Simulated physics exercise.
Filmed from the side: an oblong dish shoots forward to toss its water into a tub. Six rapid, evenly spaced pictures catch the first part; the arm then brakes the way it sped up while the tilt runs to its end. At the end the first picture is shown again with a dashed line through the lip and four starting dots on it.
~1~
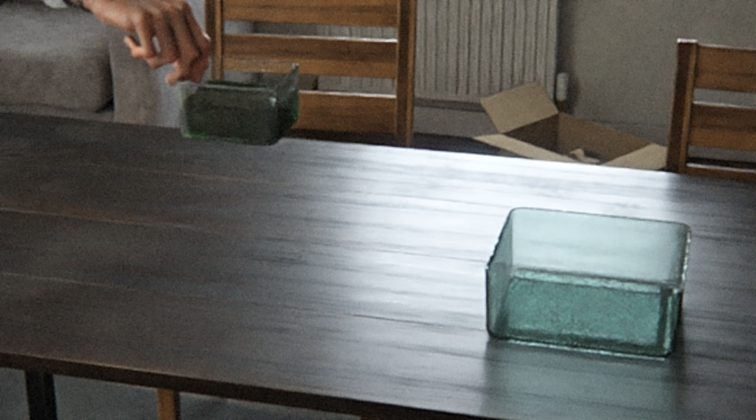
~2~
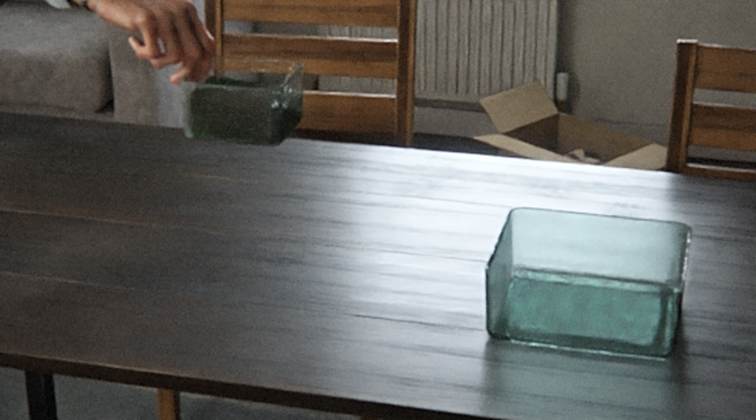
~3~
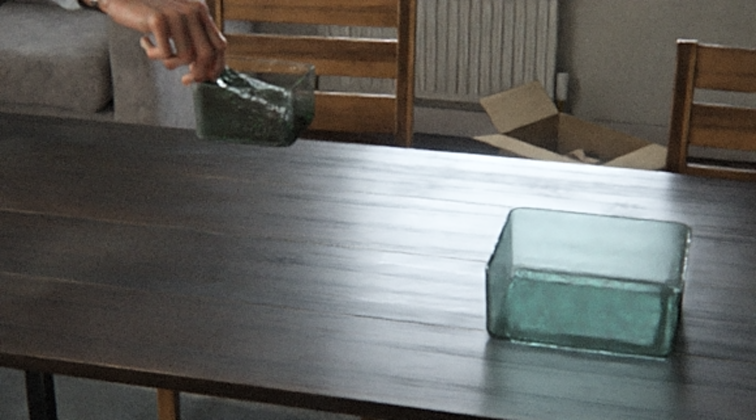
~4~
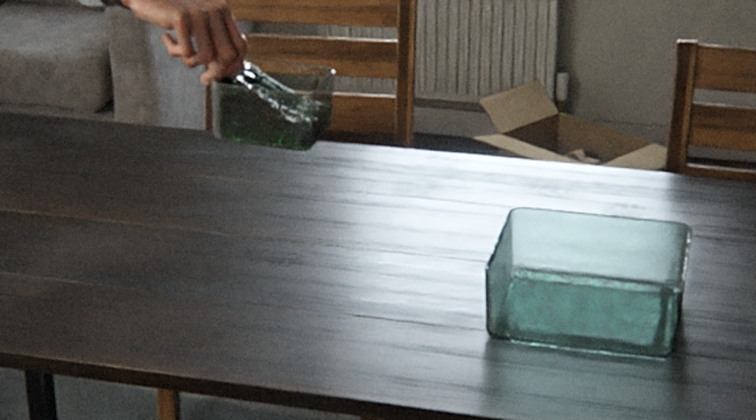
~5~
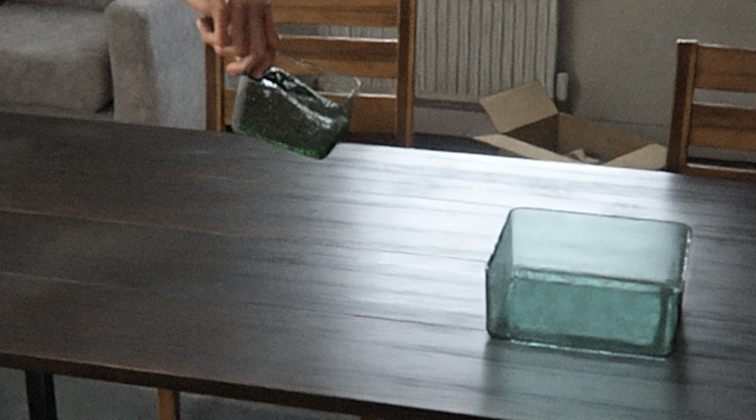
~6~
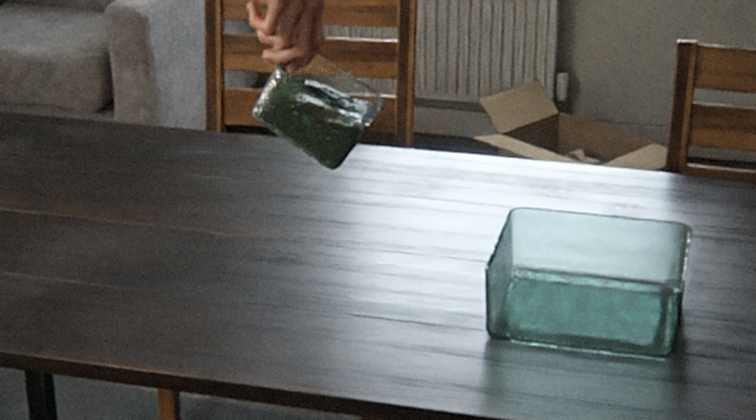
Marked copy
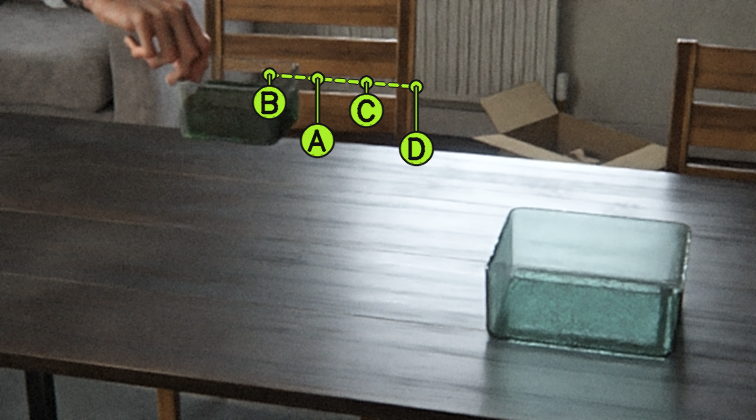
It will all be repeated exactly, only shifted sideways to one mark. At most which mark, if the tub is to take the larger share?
Go for A.
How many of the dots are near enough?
Three of them.
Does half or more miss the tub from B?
Yes, that goes wrong.
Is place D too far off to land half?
No, not at all.
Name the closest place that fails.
B.
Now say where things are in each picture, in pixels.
Upright, lip at (286, 76); tub from (486, 334) to (675, 357); nothing has left yet.
Upright, lip at (290, 76); nothing has left yet.
Upright, lip at (302, 77); nothing has left yet.
Tipped about 3°, lip at (322, 81); nothing has left yet.
Tipped about 14°, lip at (349, 94); nothing has left yet.
Tipped about 31°, lip at (375, 112); nothing has left yet.
On the marked copy, A at (317, 78); B at (269, 74); C at (366, 82); D at (416, 86).
If A is chosen, about 66 % lands in the tub, 22 % falls short and 12 % goes beside or beyond.
If B is chosen, about 23 % lands in the tub, 72 % falls short and 5 % goes beside or beyond.
If C is chosen, about 72 % lands in the tub, 10 % falls short and 18 % goes beside or beyond.
If D is chosen, about 85 % lands in the tub, 6 % falls short and 9 % goes beside or beyond.
